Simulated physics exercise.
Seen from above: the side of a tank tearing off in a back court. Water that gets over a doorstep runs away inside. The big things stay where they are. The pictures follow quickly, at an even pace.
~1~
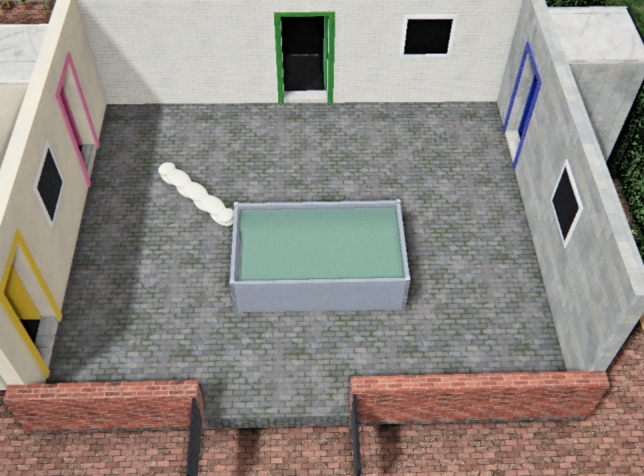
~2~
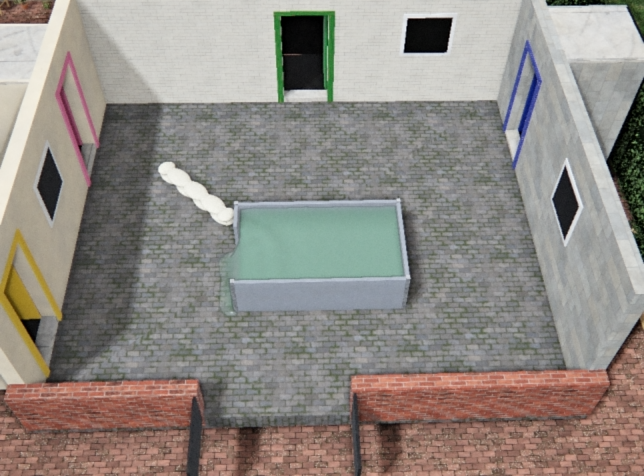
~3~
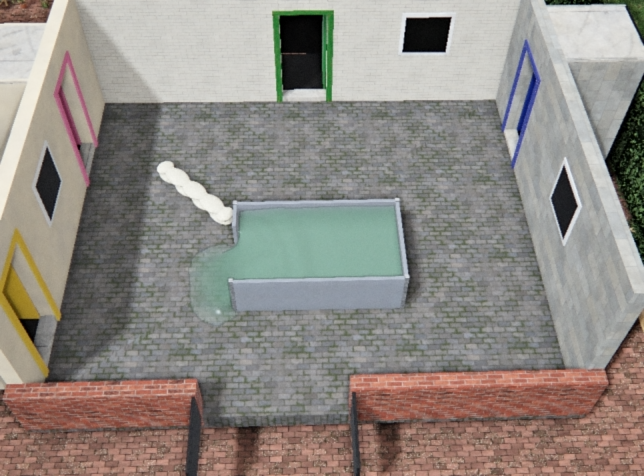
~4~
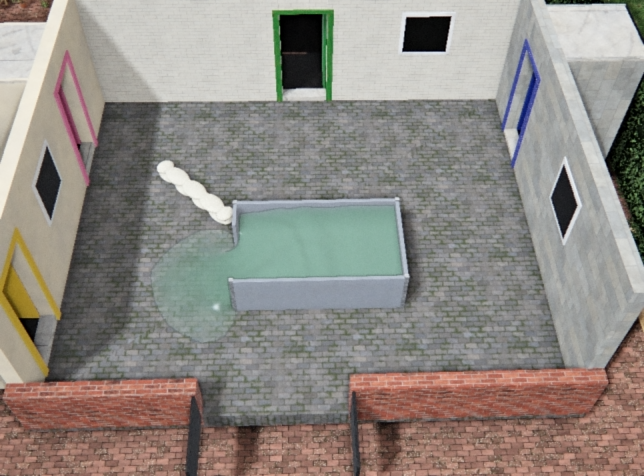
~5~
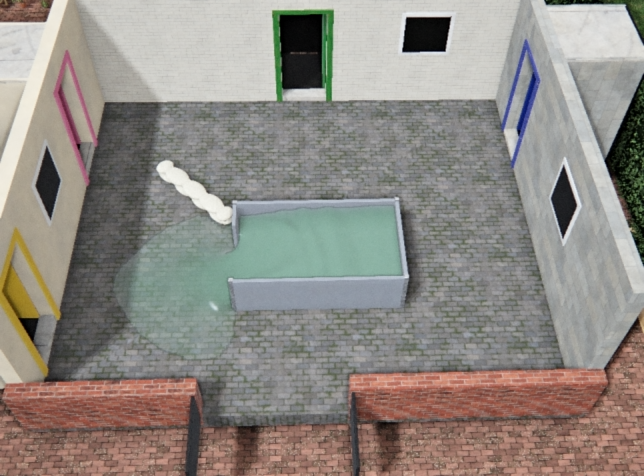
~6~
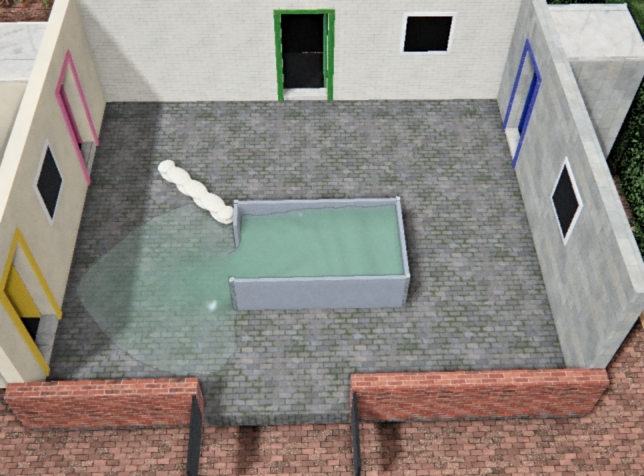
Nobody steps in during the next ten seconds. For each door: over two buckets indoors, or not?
One by one: The green door admits no more than that; the blue door admits no more than that; the yellow door lets in a lot; the pink door admits no more than that.
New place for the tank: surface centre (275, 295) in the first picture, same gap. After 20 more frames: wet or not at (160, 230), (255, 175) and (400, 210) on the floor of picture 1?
One after the other: Covered, no water, free of water.
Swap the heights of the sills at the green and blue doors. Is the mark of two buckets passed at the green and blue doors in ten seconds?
One by one: Green keeps below it; blue is under.
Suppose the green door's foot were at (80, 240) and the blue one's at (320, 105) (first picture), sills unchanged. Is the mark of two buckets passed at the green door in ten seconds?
One by one: The green door lets more in.
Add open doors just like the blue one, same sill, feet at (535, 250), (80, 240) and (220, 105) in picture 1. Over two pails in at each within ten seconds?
In that order: Lets less in, is over, holds.
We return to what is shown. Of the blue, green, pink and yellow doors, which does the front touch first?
That is the door marked yellow.
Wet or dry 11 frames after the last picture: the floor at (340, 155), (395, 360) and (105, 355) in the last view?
In that order: Clear, clear, awash.
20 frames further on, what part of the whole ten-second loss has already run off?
About 35 per cent.
A moment on, water covers 20 % of the floor; the green door not reached, the blue door not reached, the yellow door under two buckets in, the pink door not reached.
Next, water covers 25 % of the floor; the green door not reached, the blue door not reached, the yellow door over two buckets in, the pink door wet at the sill, nothing in.
Then, water covers 30 % of the floor; the green door not reached, the blue door not reached, the yellow door far over two buckets in, the pink door wet at the sill, nothing in.
Later, water covers 60 % of the floor; the green door wet at the sill, nothing in, the blue door not reached, the yellow door far over two buckets in, the pink door wet at the sill, nothing in.
In the end, water covers 95 % of the floor; the green door wet at the sill, nothing in, the blue door wet at the sill, nothing in, the yellow door far over two buckets in, the pink door wet at the sill, nothing in.
